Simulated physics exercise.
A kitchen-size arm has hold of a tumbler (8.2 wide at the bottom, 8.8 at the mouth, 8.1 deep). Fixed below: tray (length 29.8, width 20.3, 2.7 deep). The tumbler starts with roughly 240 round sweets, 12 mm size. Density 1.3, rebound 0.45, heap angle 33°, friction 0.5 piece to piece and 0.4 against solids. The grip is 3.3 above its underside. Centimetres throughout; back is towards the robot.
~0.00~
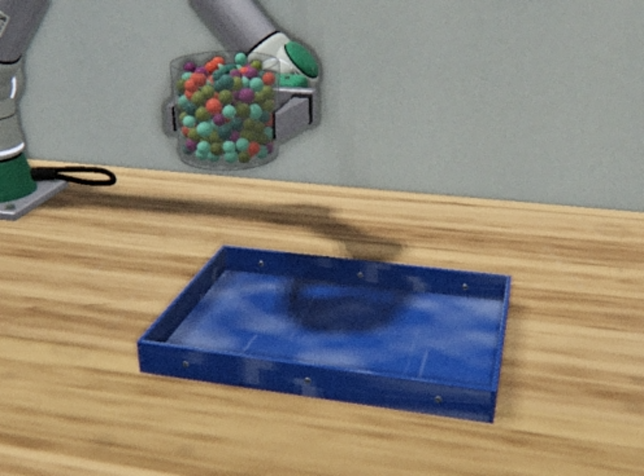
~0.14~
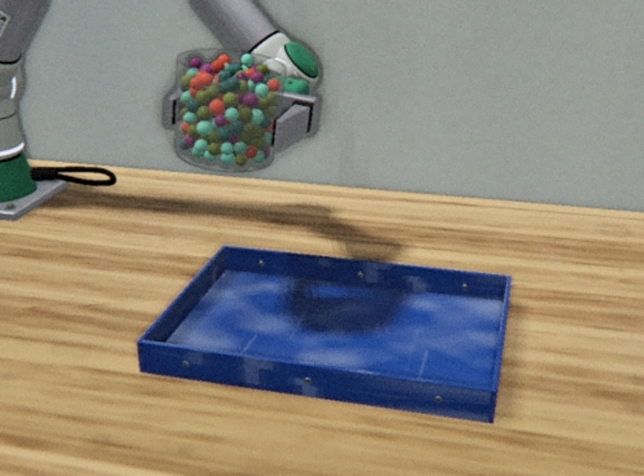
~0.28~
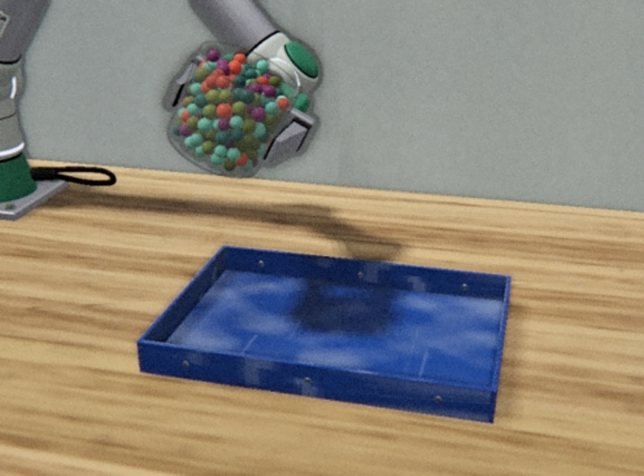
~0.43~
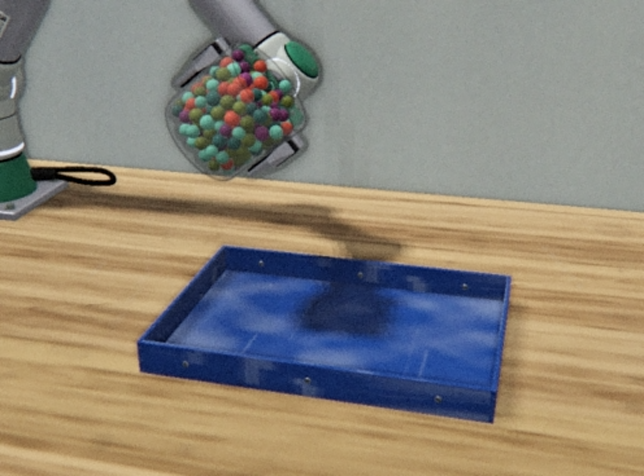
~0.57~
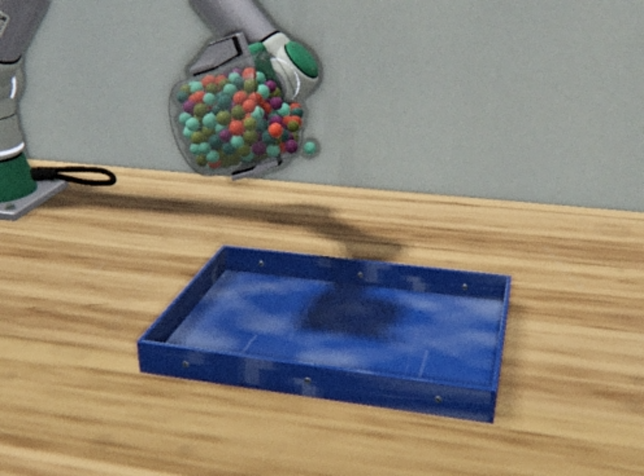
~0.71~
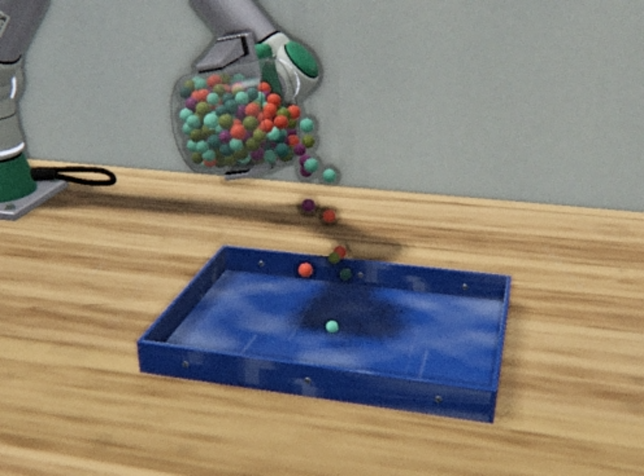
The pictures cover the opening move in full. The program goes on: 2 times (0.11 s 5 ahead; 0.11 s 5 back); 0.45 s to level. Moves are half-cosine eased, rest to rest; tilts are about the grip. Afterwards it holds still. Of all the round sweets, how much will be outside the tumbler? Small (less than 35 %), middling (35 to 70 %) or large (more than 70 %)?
A large share, more than 70 %, ends outside the tumbler.
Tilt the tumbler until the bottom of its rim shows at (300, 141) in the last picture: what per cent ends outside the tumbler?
About 55 per cent.
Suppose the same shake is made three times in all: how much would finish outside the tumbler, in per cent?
In that case some 90 per cent.
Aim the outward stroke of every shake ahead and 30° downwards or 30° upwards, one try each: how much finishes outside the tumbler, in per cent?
About 60 and 95 per cent.
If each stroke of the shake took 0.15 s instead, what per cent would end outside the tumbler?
Then about 75 per cent.
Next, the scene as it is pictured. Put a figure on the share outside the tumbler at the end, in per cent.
About 85 per cent.
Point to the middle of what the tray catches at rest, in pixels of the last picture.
Around (409, 331).
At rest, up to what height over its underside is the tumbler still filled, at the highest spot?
Roughly 4.0 cm.
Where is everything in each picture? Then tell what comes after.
The first picture shows tumbler middle at (227, 111), level; upper third of the load around (226, 84), from x 185 to 270, top at y 60; 240 in the tumbler.
The second picture shows tumbler middle at (228, 111), tilted 7° forward; upper third of the load around (225, 85), from x 185 to 275, top at y 60.
The third picture shows tumbler middle at (231, 112), tilted 27° forward; upper third of the load around (229, 87), from x 180 to 285, top at y 55.
The fourth picture shows tumbler middle at (234, 115), tilted 51° forward; upper third of the load around (234, 90), from x 180 to 290, top at y 55.
The fifth picture shows tumbler middle at (235, 117), tilted 71° forward; upper third of the load around (233, 95), from x 185 to 310, top at y 75; 239 in the tumbler, 1 in flight or on a rim.
The sixth picture shows tumbler middle at (235, 118), tilted 78° forward; upper third of the load around (229, 100), from x 185 to 345, top at y 80; 230 in the tumbler, 2 in the tray, 8 in flight or on a rim.
By 1.07 s, tilted 78° forward, highest piece 20 above the table; 151 in the tray, 79 in the tumbler, 5 on the table or floor, 5 in flight or on a rim.
By 1.42 s, tilted 26° forward, highest piece 22 above the table; 196 in the tray, 33 in the tumbler, 11 on the table or floor.
By 1.80 s, level, highest piece 21 above the table; 196 in the tray, 33 in the tumbler, 11 on the table or floor.
By 2.85 s, level, highest piece 21 above the table; 196 in the tray, 33 in the tumbler, 11 on the table or floor.
Final count, 196 in the tray, 33 in the tumbler, 11 on the table or floor. That is 86 % outside the tumbler.
